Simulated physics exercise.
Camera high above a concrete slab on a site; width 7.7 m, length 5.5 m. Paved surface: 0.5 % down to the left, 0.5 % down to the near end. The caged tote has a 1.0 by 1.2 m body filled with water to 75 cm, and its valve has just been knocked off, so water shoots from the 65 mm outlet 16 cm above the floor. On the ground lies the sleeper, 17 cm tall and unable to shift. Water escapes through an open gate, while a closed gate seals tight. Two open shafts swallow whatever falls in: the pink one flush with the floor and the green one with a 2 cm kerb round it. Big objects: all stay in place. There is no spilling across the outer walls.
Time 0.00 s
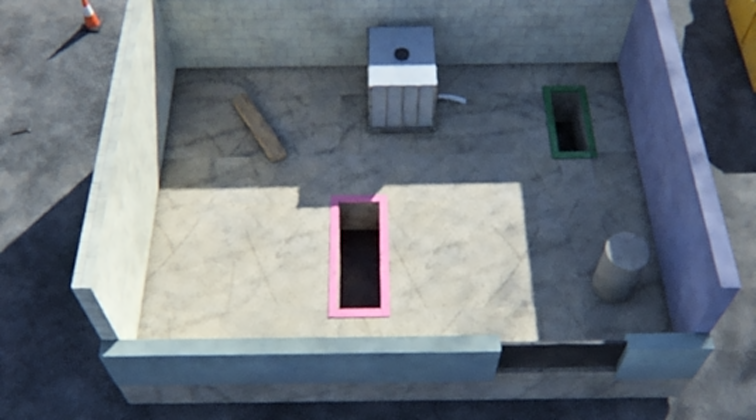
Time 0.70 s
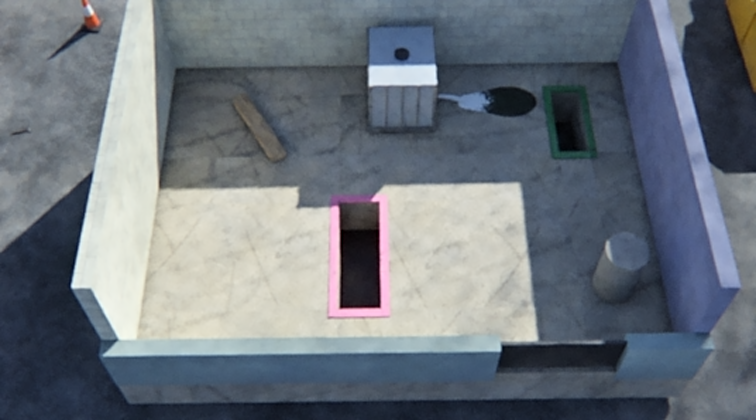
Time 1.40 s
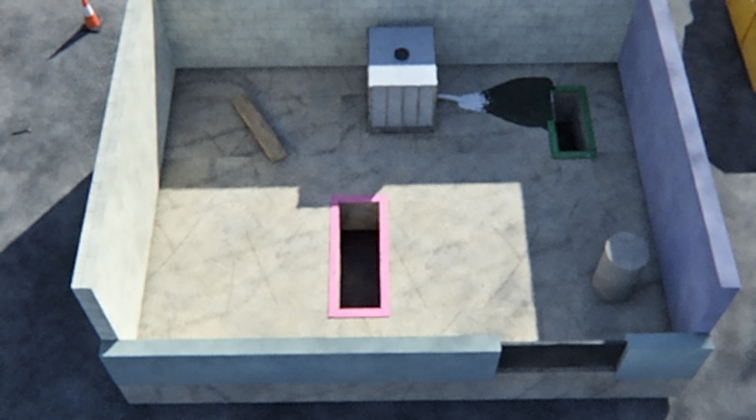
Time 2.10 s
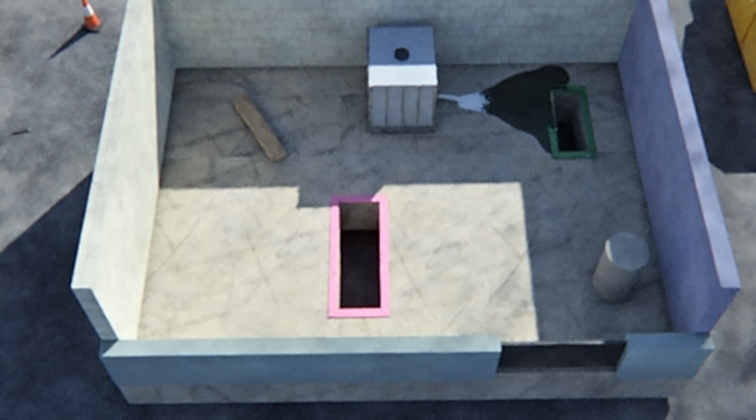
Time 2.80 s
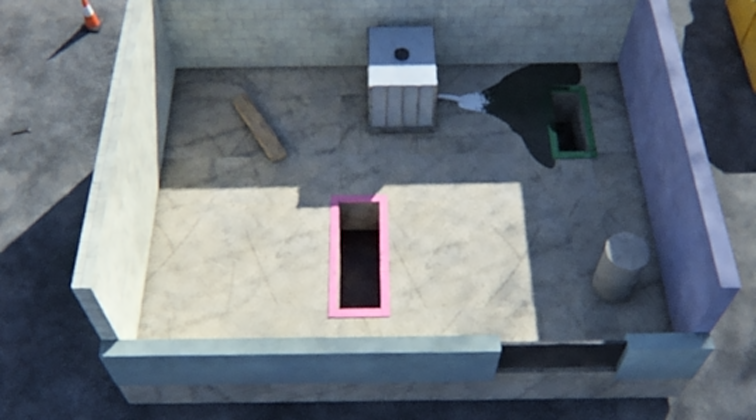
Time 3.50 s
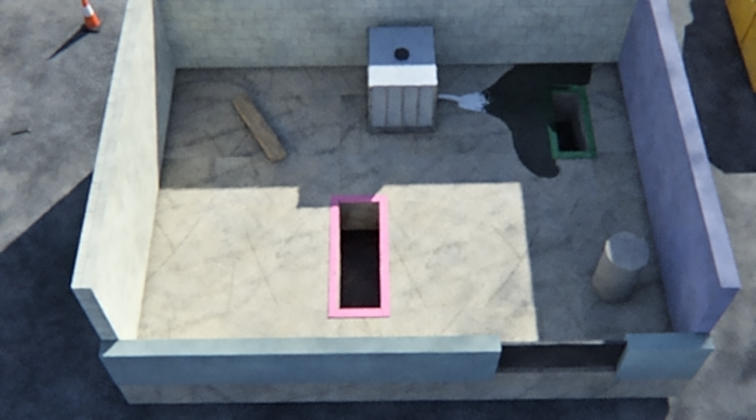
In this clip, water jets rightward from a white container on a walled concrete slab, forming a dark puddle that spreads to the green-edged opening and along its left and far sides, while the pink-edged opening's surroundings stay dry.
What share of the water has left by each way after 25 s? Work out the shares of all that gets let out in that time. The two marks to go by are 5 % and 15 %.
Going by the marks: The gate with less than 5 %, the pink pit with under 5 %, the green pit with over 15 %.
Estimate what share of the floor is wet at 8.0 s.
About 10 percent of the floor.
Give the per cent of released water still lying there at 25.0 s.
About 66 per cent remains.
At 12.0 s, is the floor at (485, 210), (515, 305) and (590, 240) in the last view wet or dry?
Soaked, bone dry, bone dry.
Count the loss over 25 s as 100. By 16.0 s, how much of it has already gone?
It comes to around 65 percent.
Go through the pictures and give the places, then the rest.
The jet has just started at (448, 97); the ground is still dry, in the first picture.
From the spout at (448, 97) the water has spread over 0.5 m2; its tip is at (533, 104), and it is 1.1 cm deep on average, in the second picture.
The jet leaves at (448, 97); the sheet reaches (552, 84), 2.1 m away, and wets 1.0 m2, in the third picture.
From the spout at (448, 97) the water has spread over 1.3 m2; its tip is at (563, 71), and it is 0.9 cm deep on average, in the fourth picture.
From the spout at (448, 97) the water has spread over 1.7 m2; its tip is at (577, 71), and it is 0.9 cm deep on average, in the fifth picture.
From the spout at (448, 97) the water has spread over 2.0 m2; its tip is at (590, 63), and it is 0.9 cm deep on average, in the sixth picture.
After 5.0 s water covers 5 % of the floor and is deepest (4 cm) near (545, 109); gone so far, the gate 0 %, the pink pit 0 %, the green pit 7 %.
After 8.0 s water covers 10 % of the floor and is deepest (4 cm) near (543, 101); gone so far, the gate 0 %, the pink pit 0 %, the green pit 12 %.
After 12.0 s water covers 15 % of the floor and is deepest (4 cm) near (543, 101); gone so far, the gate 0 %, the pink pit 0 %, the green pit 18 %.
After 16.0 s water covers 20 % of the floor and is deepest (4 cm) near (543, 101); gone so far, the gate 0 %, the pink pit 0 %, the green pit 23 %.
After 25.0 s water covers 40 % of the floor and is deepest (4 cm) near (543, 101); gone so far, the gate 0 %, the pink pit 3 %, the green pit 31 %.
